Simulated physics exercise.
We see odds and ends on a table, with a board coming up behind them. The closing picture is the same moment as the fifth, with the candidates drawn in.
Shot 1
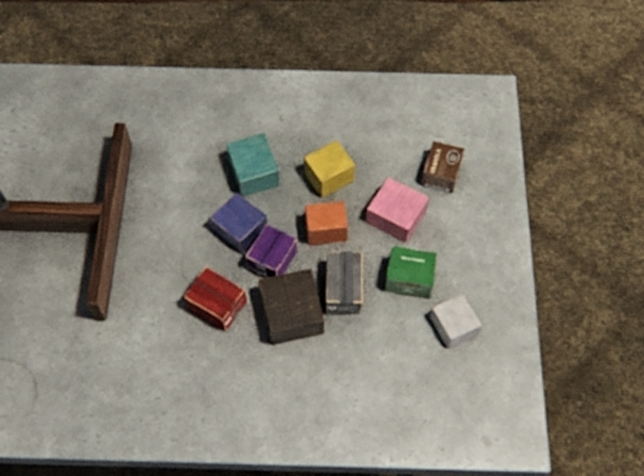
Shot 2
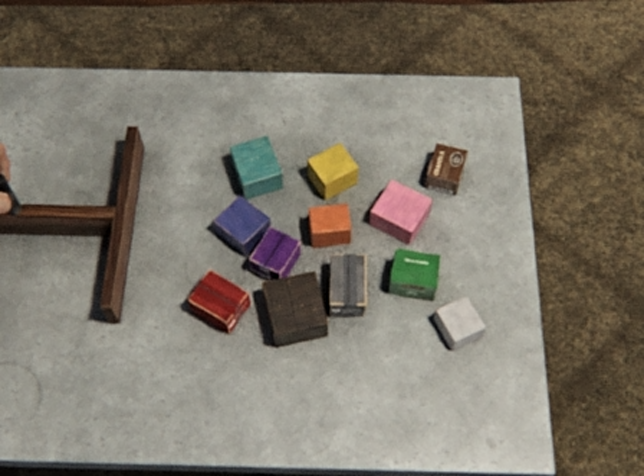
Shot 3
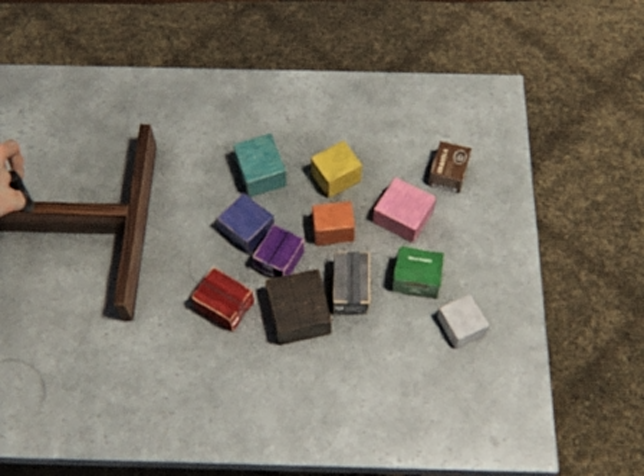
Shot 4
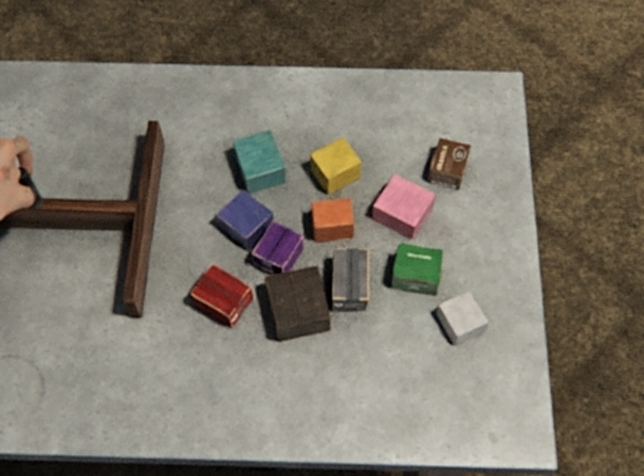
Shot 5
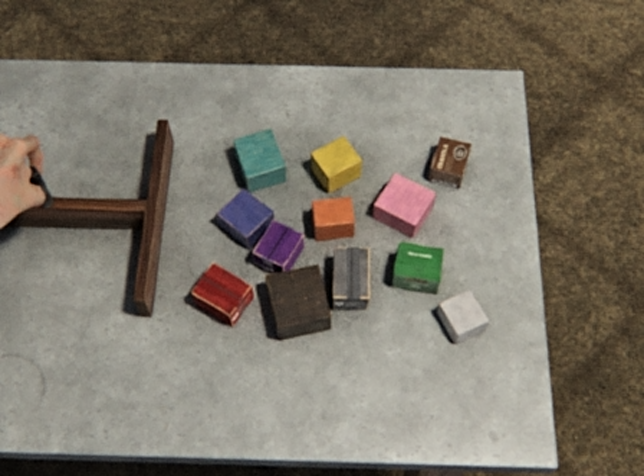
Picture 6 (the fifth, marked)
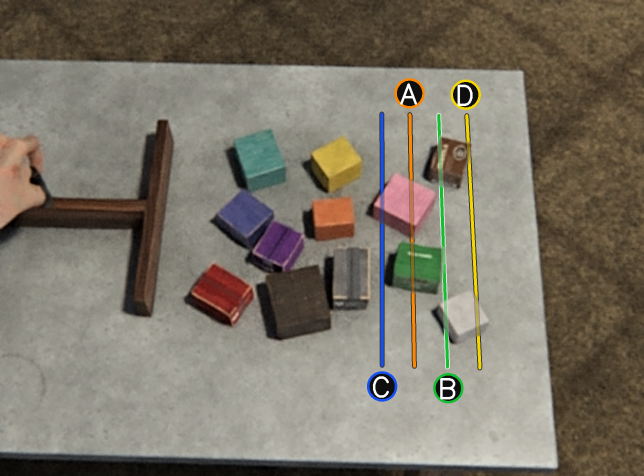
We see colourful blocks and small boxes clustered on a grey table, with a dark wooden T-shaped board at the left. A hand comes into view gripping its handle as the board slides slightly right, while the blocks stay put.
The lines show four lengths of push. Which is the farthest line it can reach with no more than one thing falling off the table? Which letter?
It should halt at A.
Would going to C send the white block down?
No.
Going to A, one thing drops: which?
The green packet.
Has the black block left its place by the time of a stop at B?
Yes.
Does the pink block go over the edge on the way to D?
Yes.
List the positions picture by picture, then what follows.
Red box (215, 299); green packet (411, 272); yellow block (329, 169), in the first frame.
Board (120, 211); blue block (242, 226), in the second frame.
Board (133, 209); grey box (352, 283), in the third frame.
Board (142, 206); white block (461, 318), in the fourth frame.
Board (152, 205); black block (299, 302); orange block (333, 219); brown packet (450, 163), in the fifth frame.
On the marked copy, A at (412, 231); B at (443, 232); C at (382, 231); D at (473, 233).
Following A. Soon after the start, board (244, 207); turquoise block (277, 163); black block (322, 302).
Later, board (337, 209); green packet (497, 255); white block (469, 322).
In the end, board (410, 211); green packet over the edge; white block (538, 328); one fallen.
As for the rest, B drops five; C is within the limit but short; D drops seven.
